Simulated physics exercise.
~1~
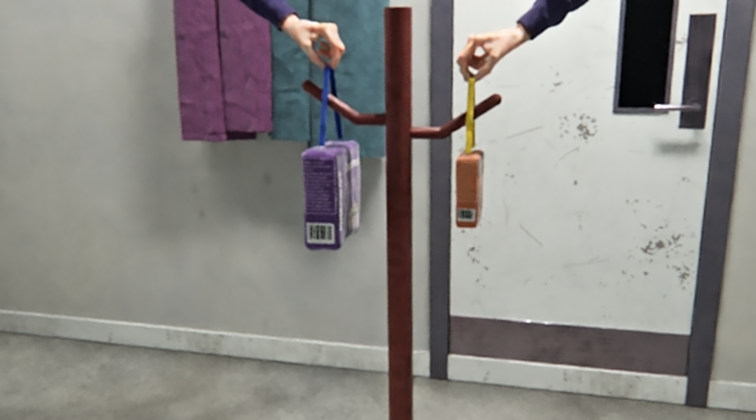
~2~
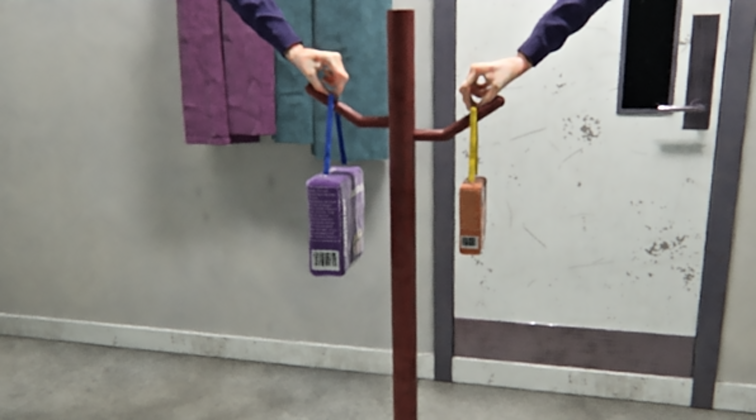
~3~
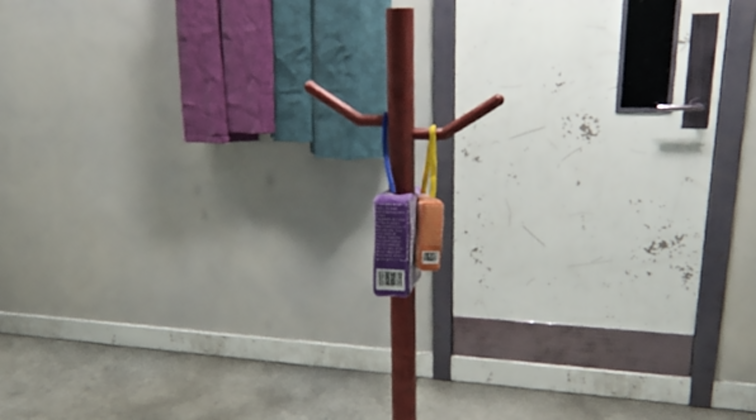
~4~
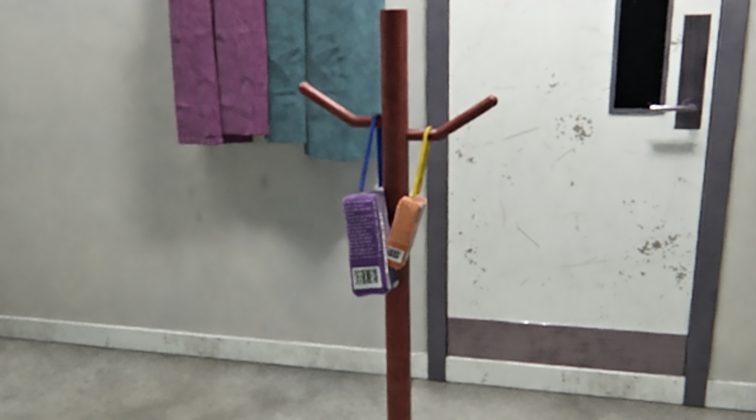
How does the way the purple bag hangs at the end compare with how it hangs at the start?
The purple bag hangs upright at the start, but by the end it is leaning as it hangs from its peg.
